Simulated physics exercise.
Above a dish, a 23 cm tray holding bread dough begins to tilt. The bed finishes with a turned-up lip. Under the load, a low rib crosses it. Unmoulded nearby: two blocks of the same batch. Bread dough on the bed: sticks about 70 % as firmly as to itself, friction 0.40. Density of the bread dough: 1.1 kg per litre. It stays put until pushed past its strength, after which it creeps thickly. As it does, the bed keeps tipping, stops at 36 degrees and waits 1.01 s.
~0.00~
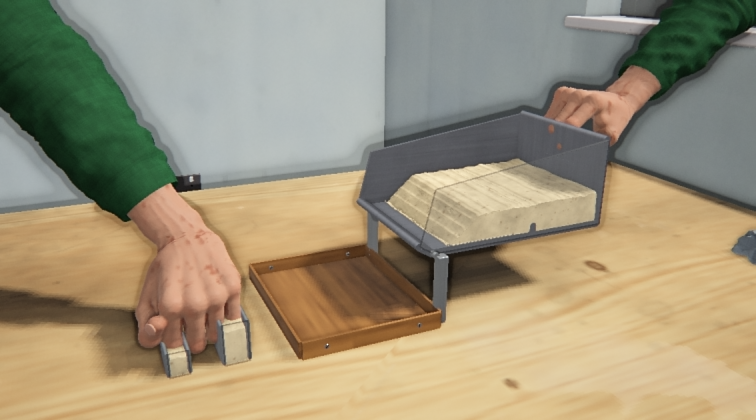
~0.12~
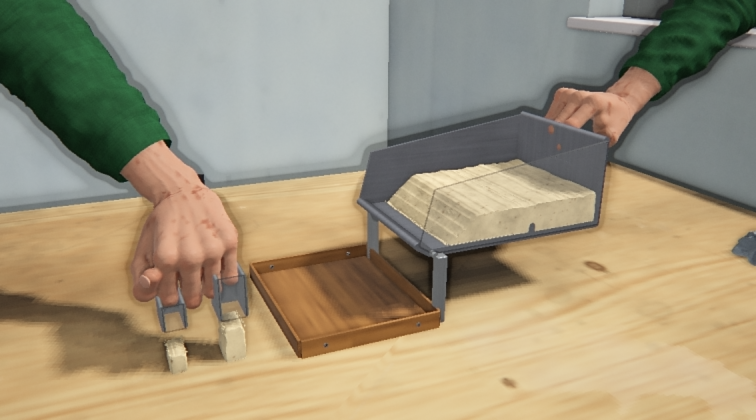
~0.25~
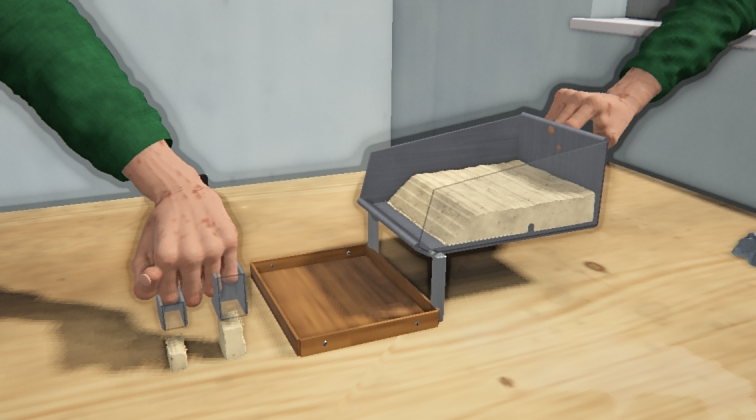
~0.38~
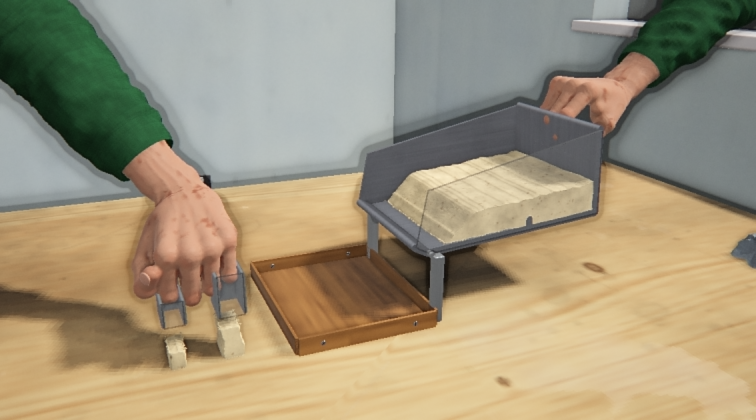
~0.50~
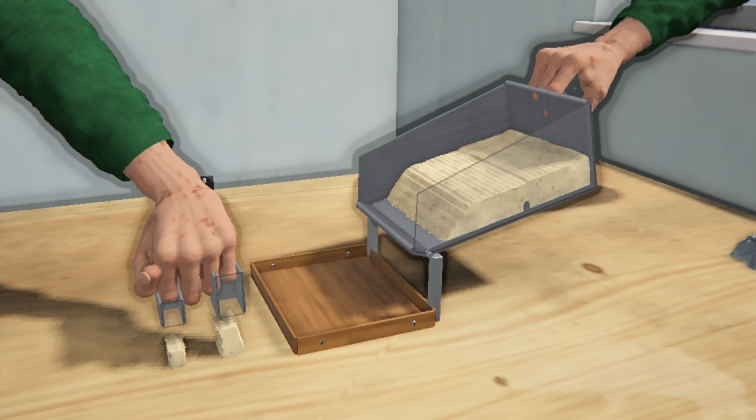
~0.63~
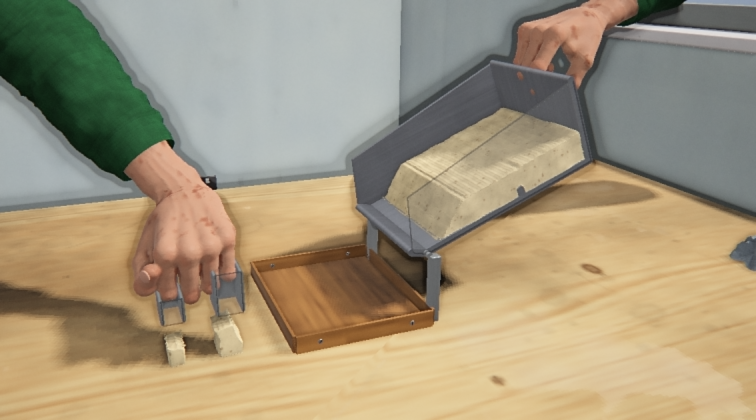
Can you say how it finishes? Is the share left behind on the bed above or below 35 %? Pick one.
I would pick above.
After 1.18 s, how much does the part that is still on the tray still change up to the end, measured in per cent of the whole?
The share shifts by around 35 % up to the end.
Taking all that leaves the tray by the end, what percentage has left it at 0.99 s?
Value noted: About 0 per cent.
After 0.79 s, the tilt is 34 degrees and 100 % is on the bed.
After 0.99 s, the tilt is 36 degrees and 100 % is on the bed.
After 1.18 s, the tilt is 36 degrees and 91 % is on the bed.
After 1.38 s, the tilt is 36 degrees and 65 % is on the bed.
After 1.88 s, the tilt is 36 degrees and 55 % is on the bed.
